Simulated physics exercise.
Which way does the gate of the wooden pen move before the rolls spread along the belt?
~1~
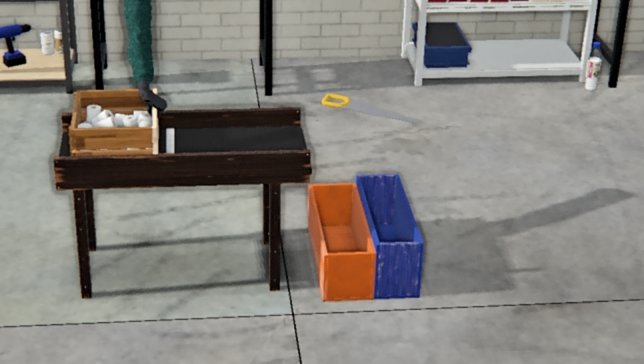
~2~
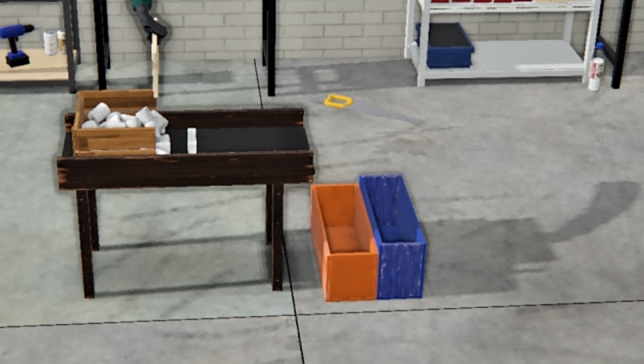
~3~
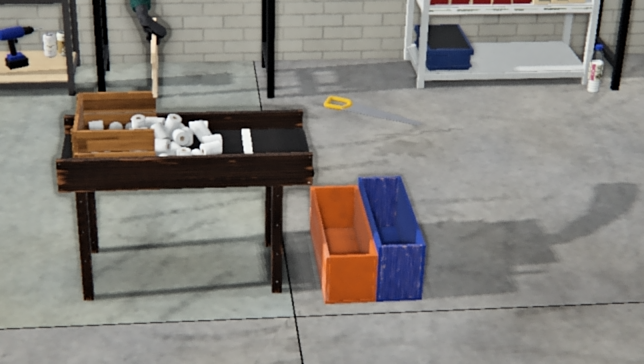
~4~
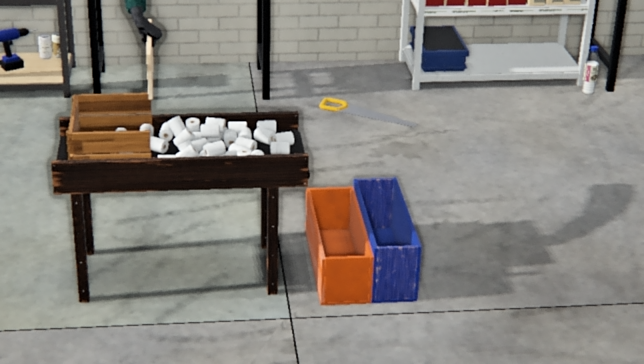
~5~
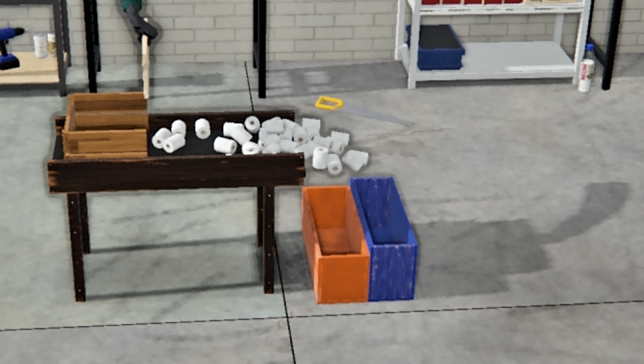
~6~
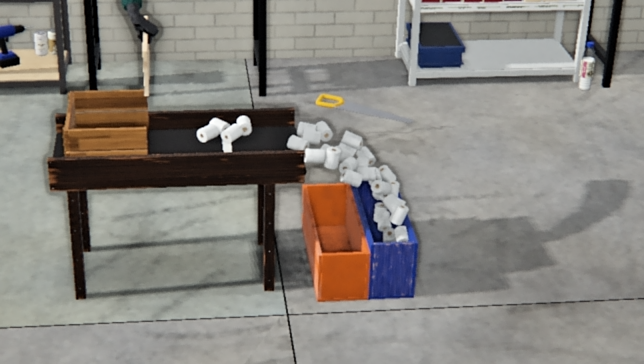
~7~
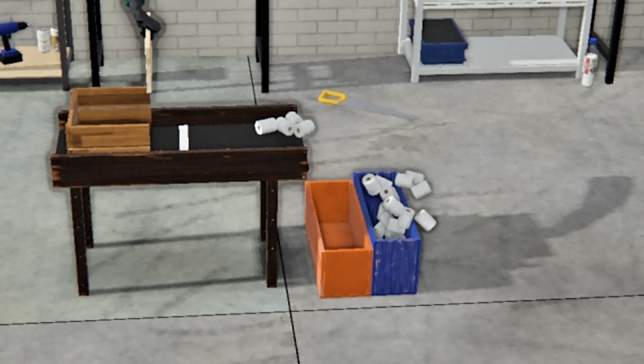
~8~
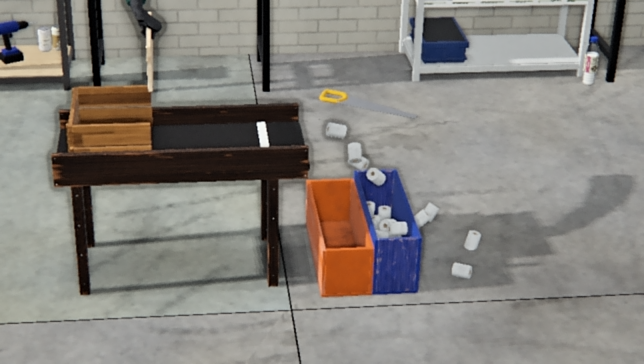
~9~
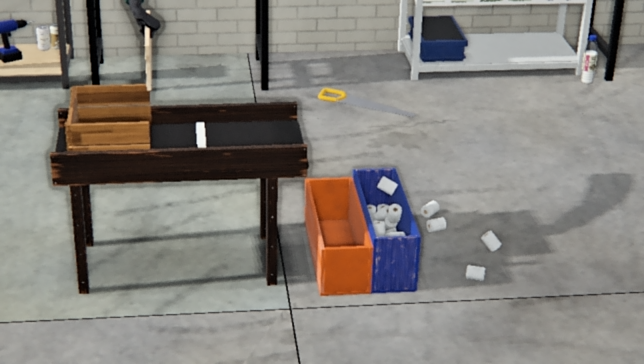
The gate moves up, rising above the pen and leaving its right side open.
